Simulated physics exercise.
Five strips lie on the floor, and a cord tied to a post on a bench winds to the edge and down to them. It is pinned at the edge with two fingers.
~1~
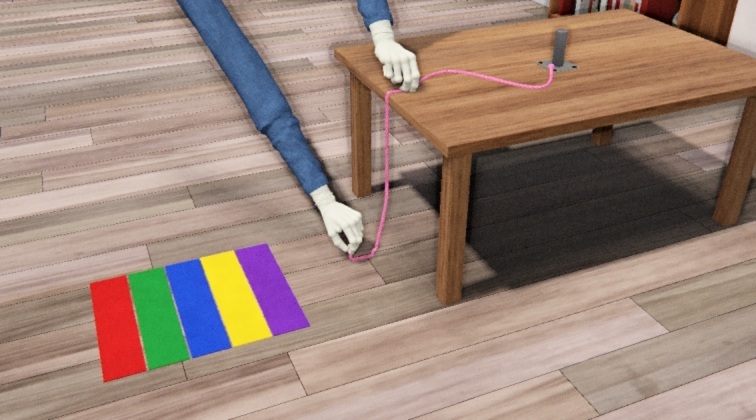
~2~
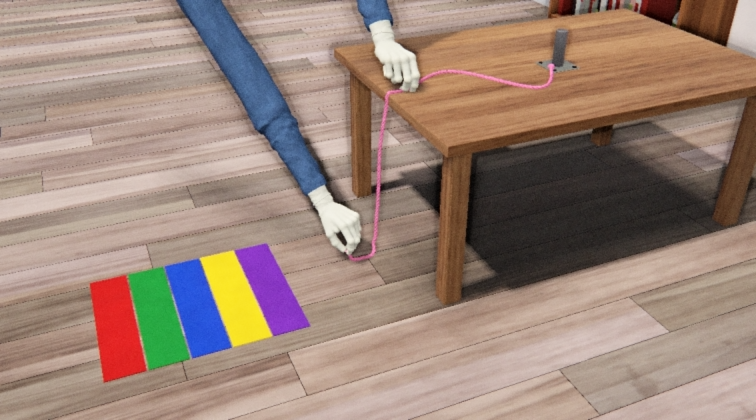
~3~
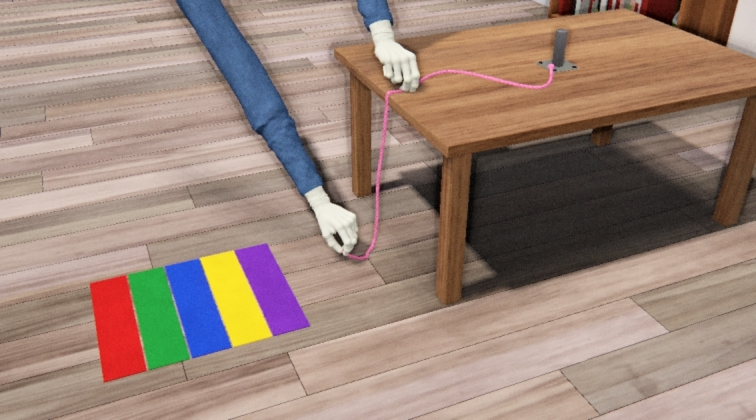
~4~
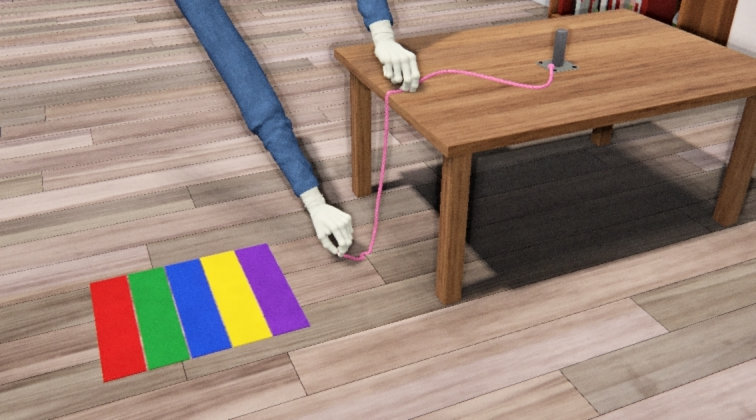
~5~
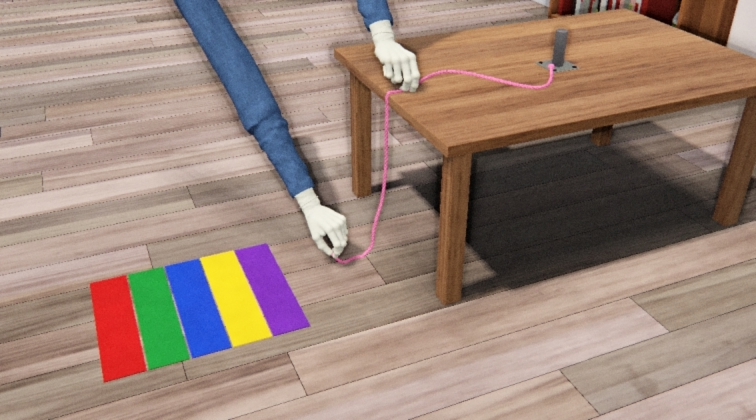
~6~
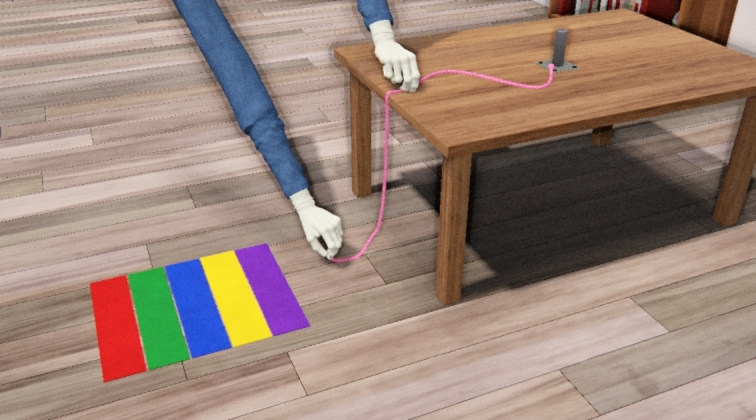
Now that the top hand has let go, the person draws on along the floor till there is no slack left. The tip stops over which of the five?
Over the green strip.
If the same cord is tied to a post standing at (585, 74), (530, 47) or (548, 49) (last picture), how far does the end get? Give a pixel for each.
The spots are near (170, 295), (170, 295) and (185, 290).
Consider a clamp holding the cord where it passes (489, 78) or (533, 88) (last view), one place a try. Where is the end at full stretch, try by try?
It would be somewhere around (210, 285) the first time and (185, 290) the second.
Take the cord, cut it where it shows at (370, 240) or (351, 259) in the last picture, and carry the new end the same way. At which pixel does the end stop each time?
In order, roughly (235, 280) and (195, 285).
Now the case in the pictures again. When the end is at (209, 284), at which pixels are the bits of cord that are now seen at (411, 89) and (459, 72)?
Well, the first one sits at (377, 137), and the second one sits at (419, 88).
Early on, end near (209, 284); over blue.
Midway, end near (173, 292); over green.
At the end of the slack, end near (151, 298); over green. It gets as far as the green strip.
